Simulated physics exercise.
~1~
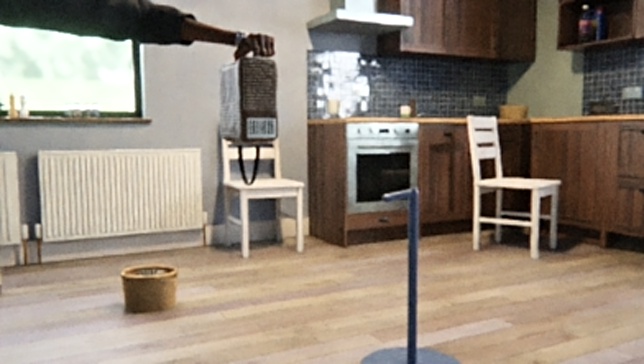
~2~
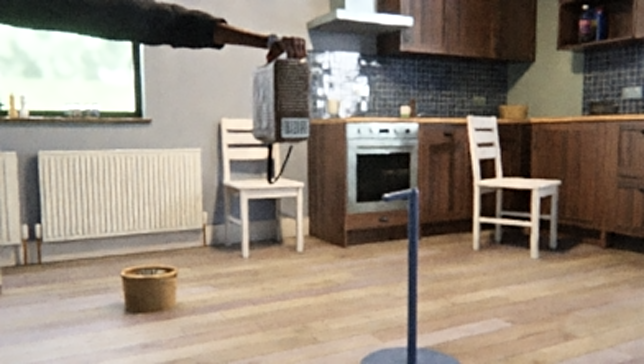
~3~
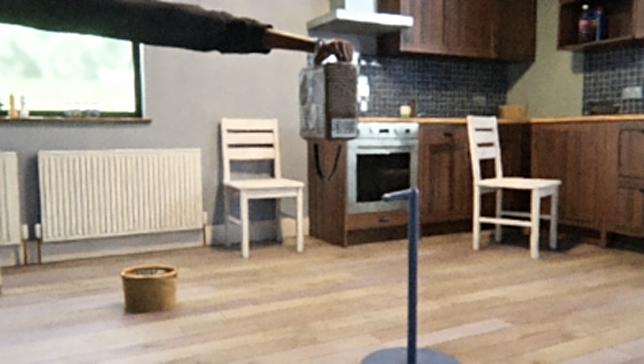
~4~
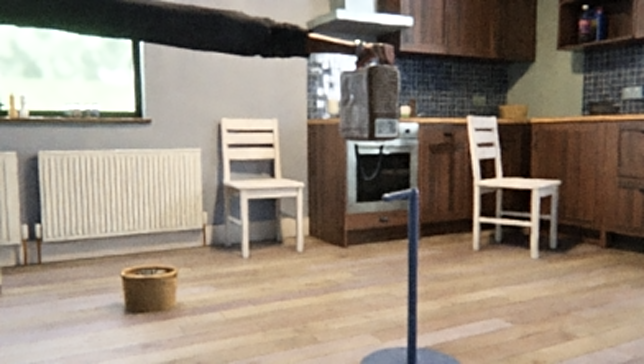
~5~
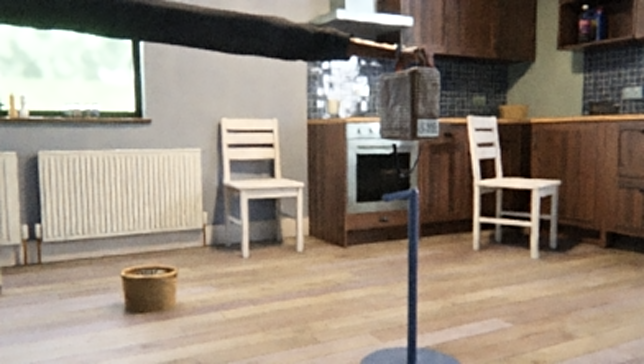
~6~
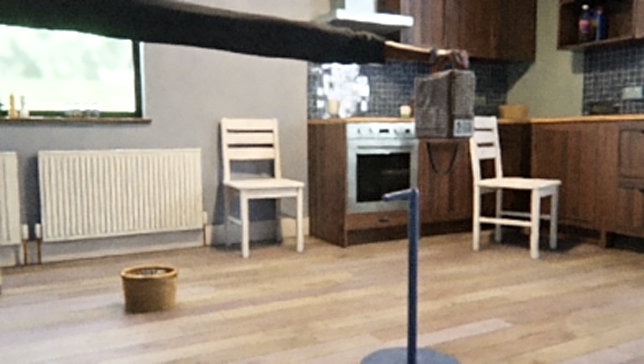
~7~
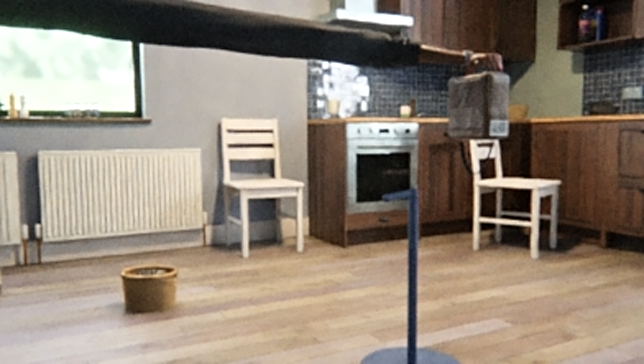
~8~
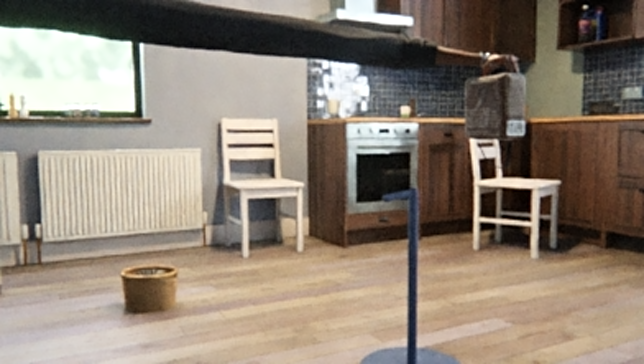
A dark-sleeved arm reaches in from the upper left, gripping a brown sack with a dark ribbon loop hanging beneath it. A fixed view shows a kitchen with a wooden floor, a white radiator, two white chairs, dark wooden cabinets and a silver oven, with a small tan pot at left and a blue-grey stand in the foreground. The hand carries the upright sack steadily rightward, past the left chair and the oven, towards the post. It passes above the stand's short hook without catching. The sack ends beyond the post, still held before the right chair.
